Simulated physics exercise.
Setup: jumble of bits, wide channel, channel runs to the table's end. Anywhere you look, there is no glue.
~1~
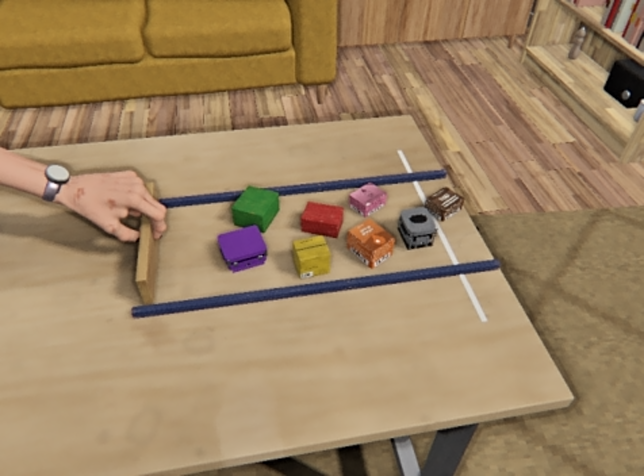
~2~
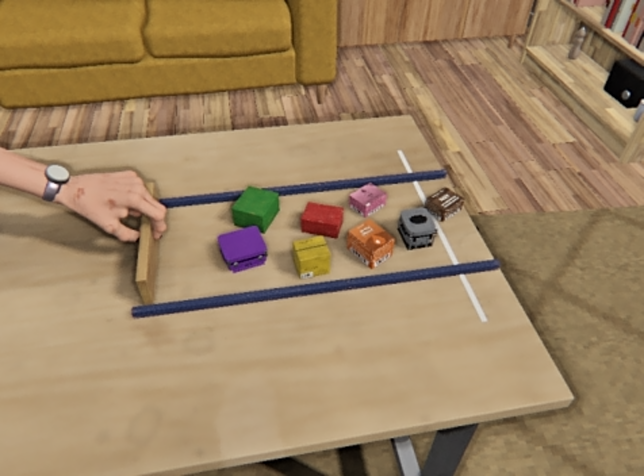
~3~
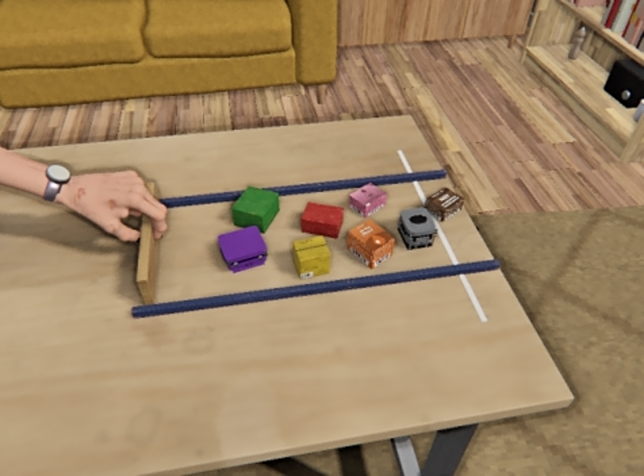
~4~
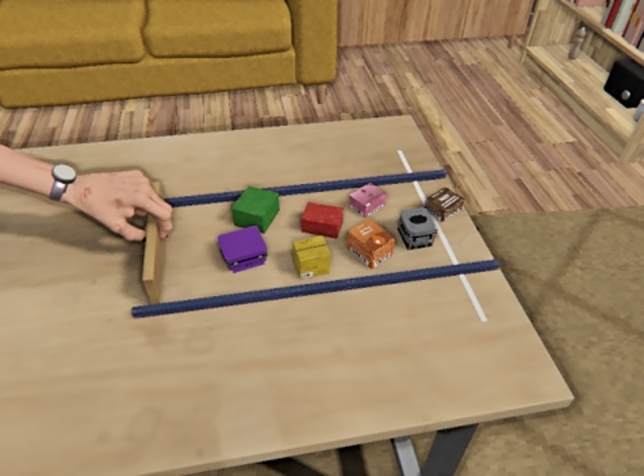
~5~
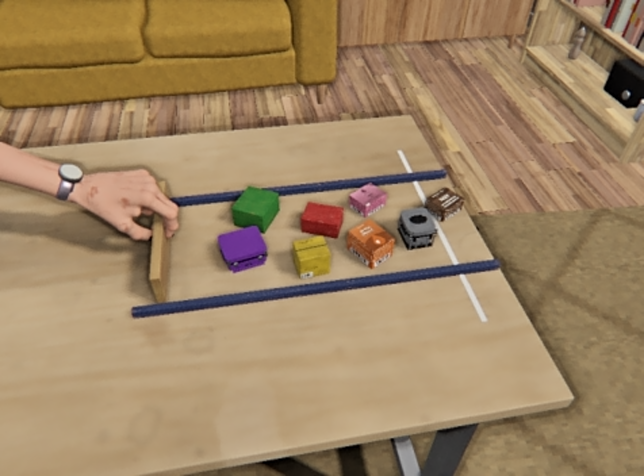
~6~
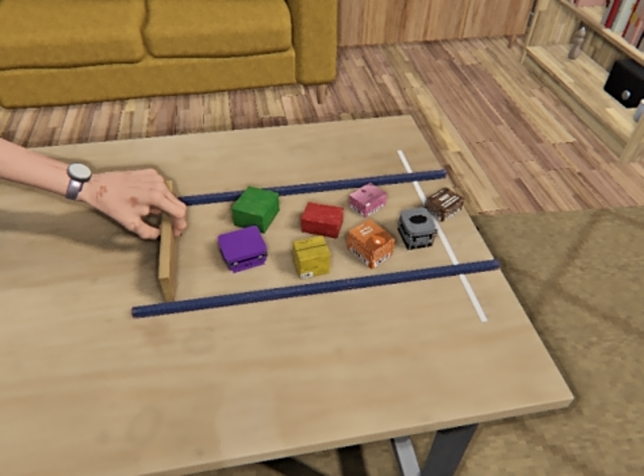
A hand wearing a wristwatch holds a small wooden board upright at the left end of a channel between two dark blue rails on a pale wooden table, seen from above. Between the rails sit green, purple, red, yellow, pink, orange, grey and brown pieces, the last near a white line at right. After staying still, the hand slides the board slightly right; the pieces and camera stay still.
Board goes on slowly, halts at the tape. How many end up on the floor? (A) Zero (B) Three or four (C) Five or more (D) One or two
The answer is C.
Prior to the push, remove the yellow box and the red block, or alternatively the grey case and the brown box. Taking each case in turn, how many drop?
The first count is 4 and the second is 3.
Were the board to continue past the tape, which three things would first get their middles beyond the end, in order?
First the grey case, then the brown box, then the orange box.
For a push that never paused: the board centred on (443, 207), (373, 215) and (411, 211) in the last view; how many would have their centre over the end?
Over the end: 5, 0, 2.
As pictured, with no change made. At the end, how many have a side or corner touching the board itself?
My count gives 3.
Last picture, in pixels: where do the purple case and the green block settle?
Answer: First (461, 227), after that (437, 183).
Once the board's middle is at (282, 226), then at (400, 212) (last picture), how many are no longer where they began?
4 by the first point, 8 by the second.
Soon after, none off yet; brown box at rest near (444, 204); grey case at rest near (416, 228); pink box at rest near (368, 200).
In the end, the number that fall off is five or more; gone, red block, orange box, pink box, grey case and brown box.
